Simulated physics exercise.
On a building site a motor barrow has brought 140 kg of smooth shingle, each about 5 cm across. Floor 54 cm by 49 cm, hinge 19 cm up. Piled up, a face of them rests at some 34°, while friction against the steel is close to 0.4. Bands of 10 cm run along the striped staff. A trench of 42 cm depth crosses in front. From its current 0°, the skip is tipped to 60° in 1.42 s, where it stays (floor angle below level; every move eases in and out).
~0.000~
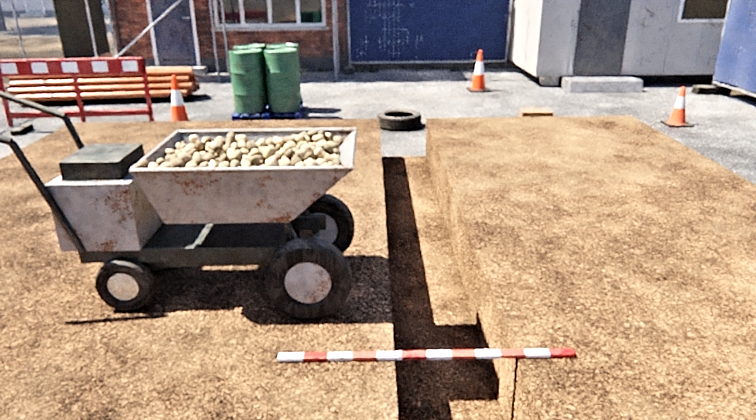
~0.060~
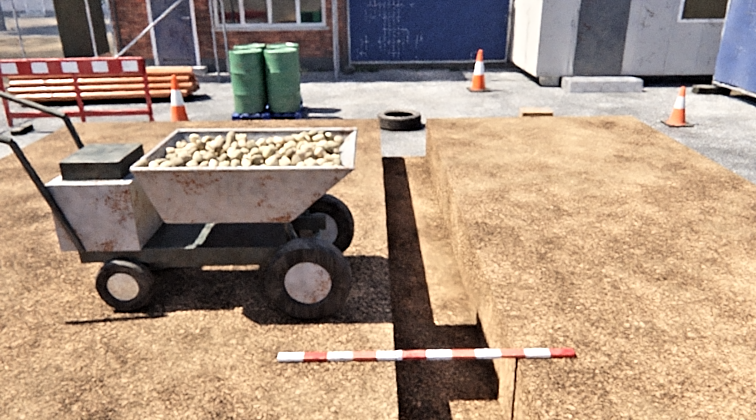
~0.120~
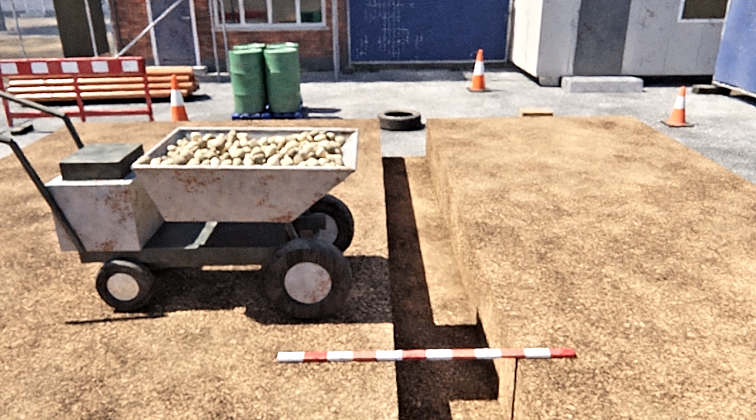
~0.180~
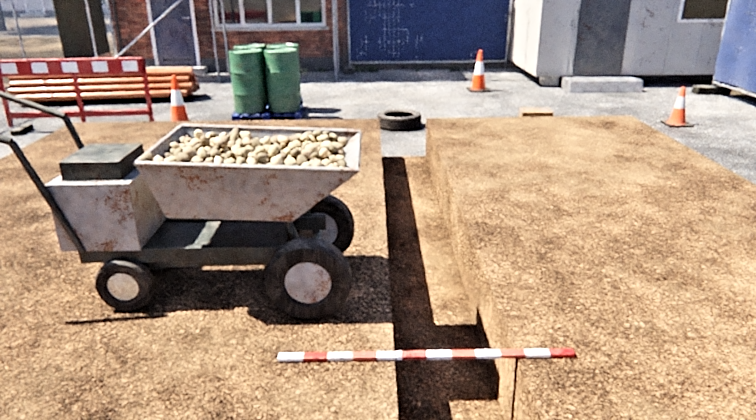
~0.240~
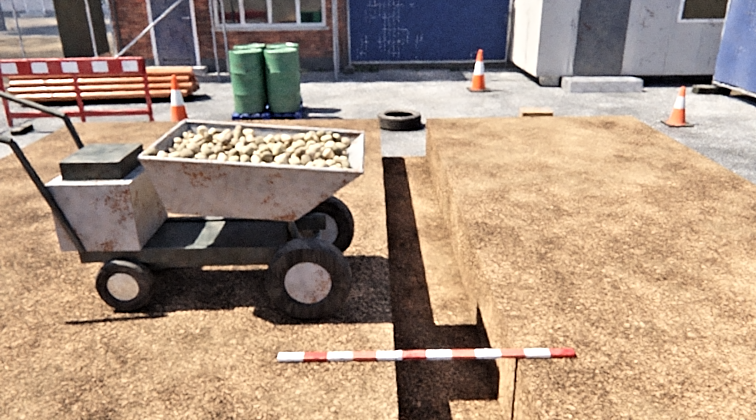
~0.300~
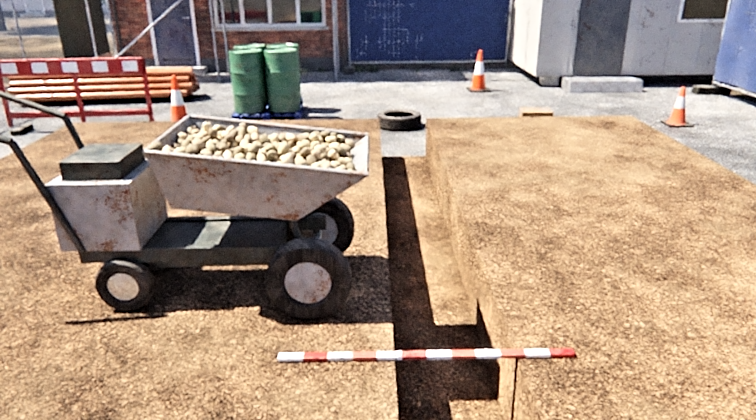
At first, a small motor barrow heaped with pale rounded stones stands still beside a narrow trench, a red and white striped staff lying across it. Then the skip slowly begins to tilt, its left end rising and its right lip leaning slightly toward the trench, while the wheels stay put.
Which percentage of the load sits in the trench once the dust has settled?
Near 75 per cent.
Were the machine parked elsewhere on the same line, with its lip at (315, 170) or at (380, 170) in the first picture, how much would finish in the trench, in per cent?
Roughly 100 percent for the first, and 45 percent for the second.
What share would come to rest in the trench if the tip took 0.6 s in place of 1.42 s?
It would come to roughly 50 per cent.
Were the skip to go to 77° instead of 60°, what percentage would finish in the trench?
Near 85 per cent then.
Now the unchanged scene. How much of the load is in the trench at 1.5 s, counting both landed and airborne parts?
About 45 per cent by then.
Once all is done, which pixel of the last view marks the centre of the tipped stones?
Their middle ends up near (464, 341).
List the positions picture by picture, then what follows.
The skip is at 0°, its lip at (353, 168); the top of the load is at (257, 142), in the first picture.
The skip is at 0°, its lip at (353, 168); the top of the load is at (254, 142); the stones move at 0.1 m/s on average, in the second picture.
The skip is at 1°, its lip at (355, 169); the top of the load is at (243, 142); the stones move at 0.2 m/s on average, in the third picture.
Lip at (359, 170), floor tilted 3°, highest stones at (238, 141); the stones move at 0.3 m/s on average, in the fourth picture.
Lip at (363, 172), floor tilted 5°, highest stones at (209, 140); the stones move at 0.3 m/s on average, in the fifth picture.
Lip at (368, 175), floor tilted 7°, highest stones at (208, 135); the stones move at 0.4 m/s on average, in the sixth picture.
After 1.1 s the floor is at 50°; 100 % in the skip; the foremost stones are at (434, 209).
After 1.5 s the floor is at 60°; 46 % in the skip, 43 % in the trench, 11 % past the trench; the foremost stones are at (537, 278).
After 1.9 s the floor is at 60°; 16 % in the skip, 59 % in the trench, 25 % past the trench; the foremost stones are at (622, 282).
After 3.8 s the floor is at 60°; 0 % in the skip, 75 % in the trench, 25 % past the trench; the foremost stones are at (674, 273).
